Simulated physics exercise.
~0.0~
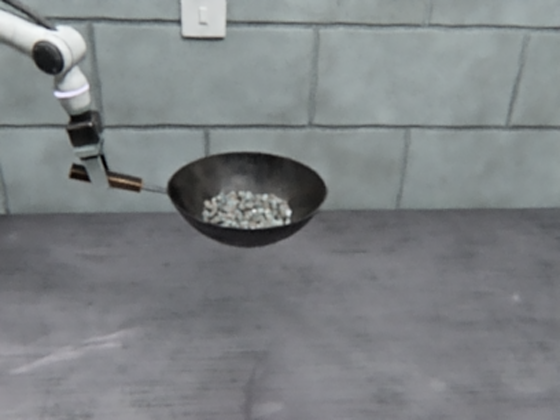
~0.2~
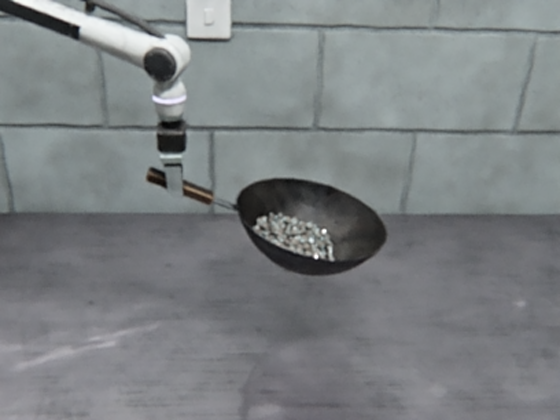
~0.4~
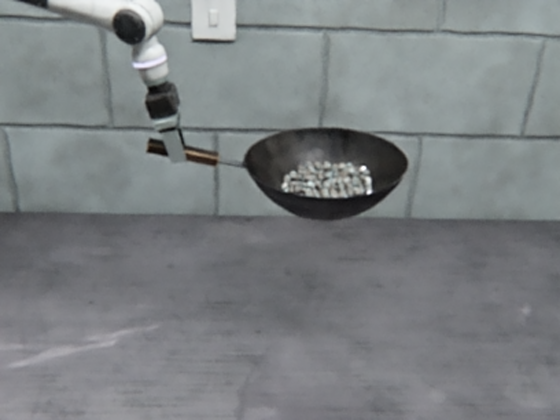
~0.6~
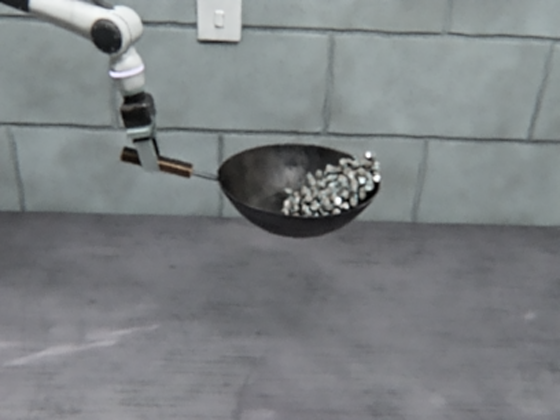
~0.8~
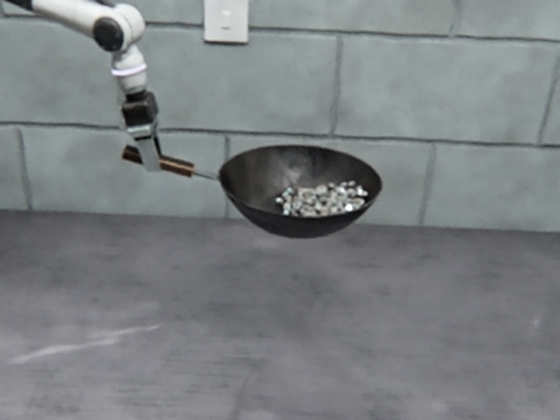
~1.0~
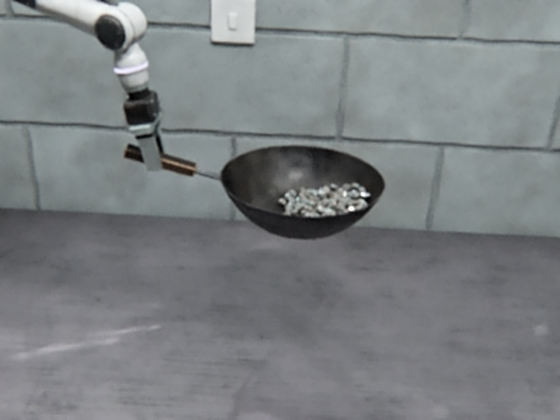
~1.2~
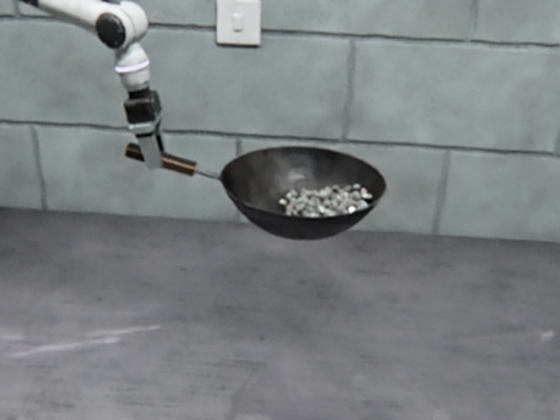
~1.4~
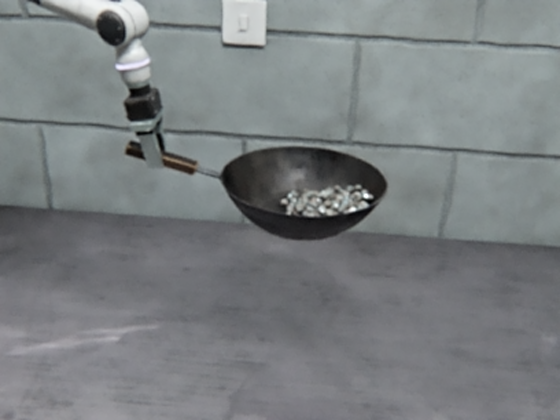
Robot arm swinging a dark wok of small pebbles right and down, lifting it, drawing back left, then holding it still.
